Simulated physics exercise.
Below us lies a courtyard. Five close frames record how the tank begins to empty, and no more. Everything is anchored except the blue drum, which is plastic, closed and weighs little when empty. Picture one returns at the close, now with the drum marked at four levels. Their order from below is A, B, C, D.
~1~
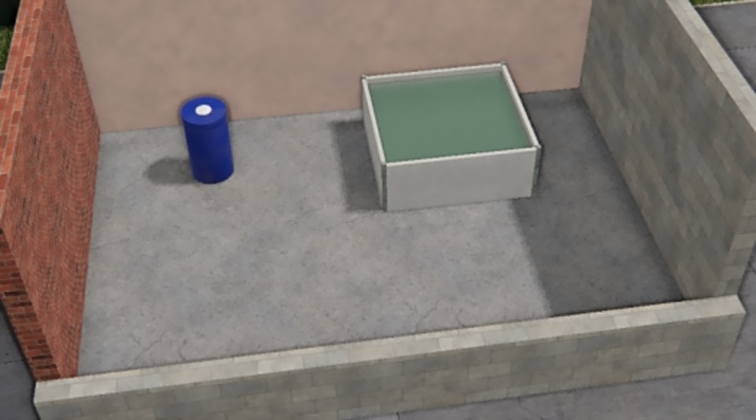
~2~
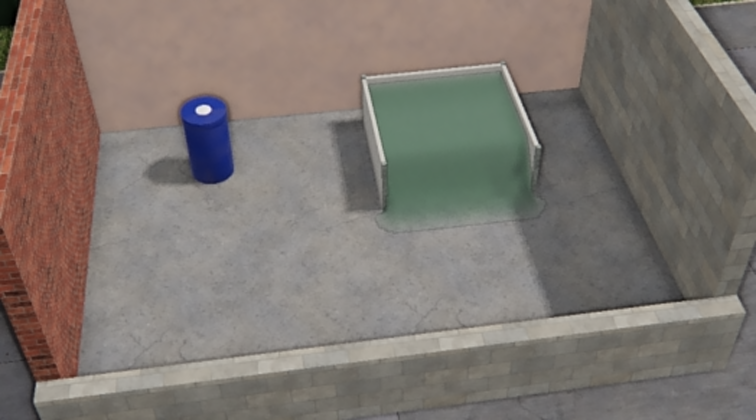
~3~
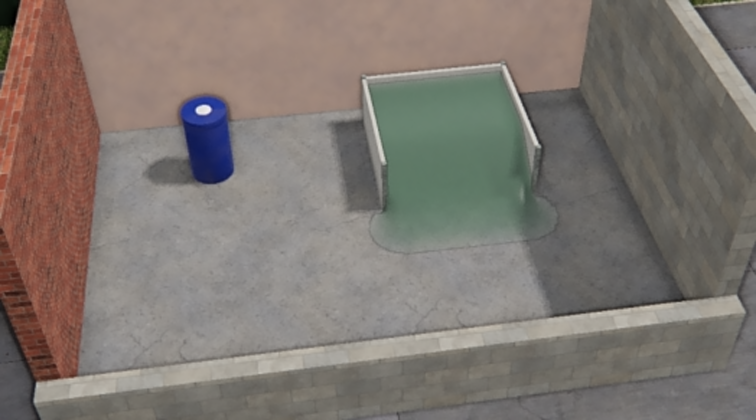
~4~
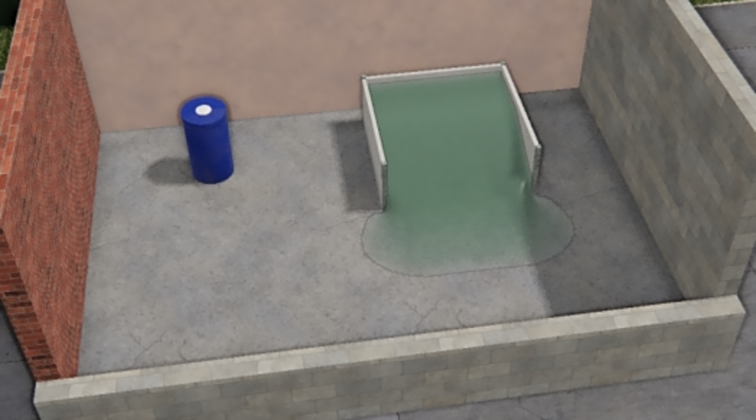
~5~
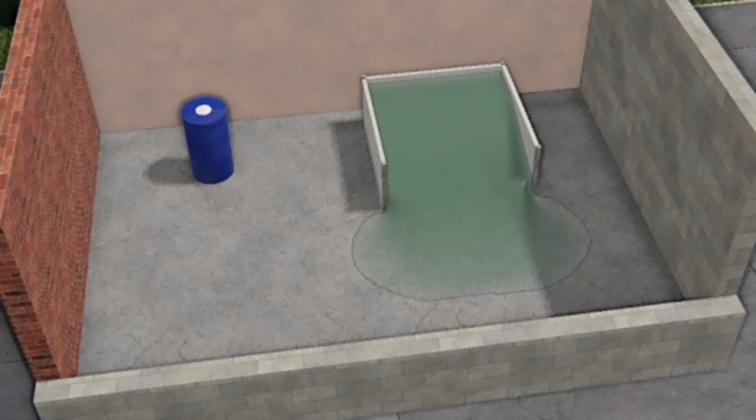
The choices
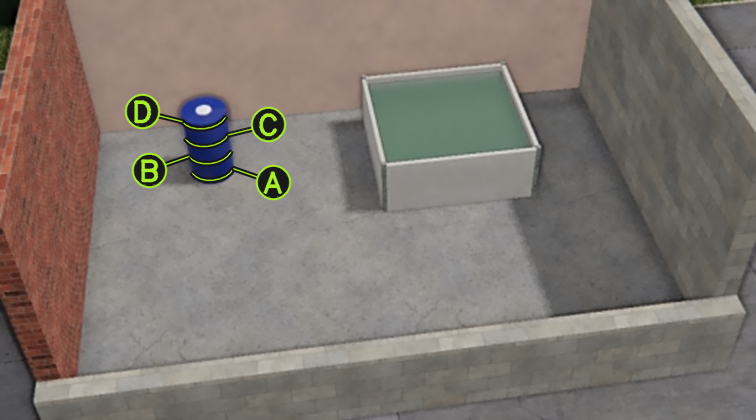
Green water poured out of a white tank in a walled courtyard once its front side was gone, spreading across the concrete in a widening, rounded puddle while a blue drum stood still to the left.
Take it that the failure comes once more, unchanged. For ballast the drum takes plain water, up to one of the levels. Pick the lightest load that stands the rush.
That is level A.
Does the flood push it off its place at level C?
No, that is safe.
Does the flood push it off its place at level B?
No.
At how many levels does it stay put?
All of the four.
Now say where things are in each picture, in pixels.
In the first frame, lid of the blue drum at (203, 111); tank full, its middle at (447, 117).
In the second frame, 3 % of the ground under water, its edge towards the drum at (384, 217).
In the third frame, 5 % of the ground under water, its edge towards the drum at (380, 223).
In the fourth frame, 9 % of the ground under water, its edge towards the drum at (379, 219).
In the fifth frame, lid of the blue drum at (203, 111); 13 % of the ground under water, its edge towards the drum at (374, 224).
In lime, A at (213, 180); B at (210, 163); C at (207, 146); D at (204, 128); from the bottom up A, B, C, D.
For level A, it does not move.
For level B, it does not move.
For level C, it does not move.
For level D, it does not move.
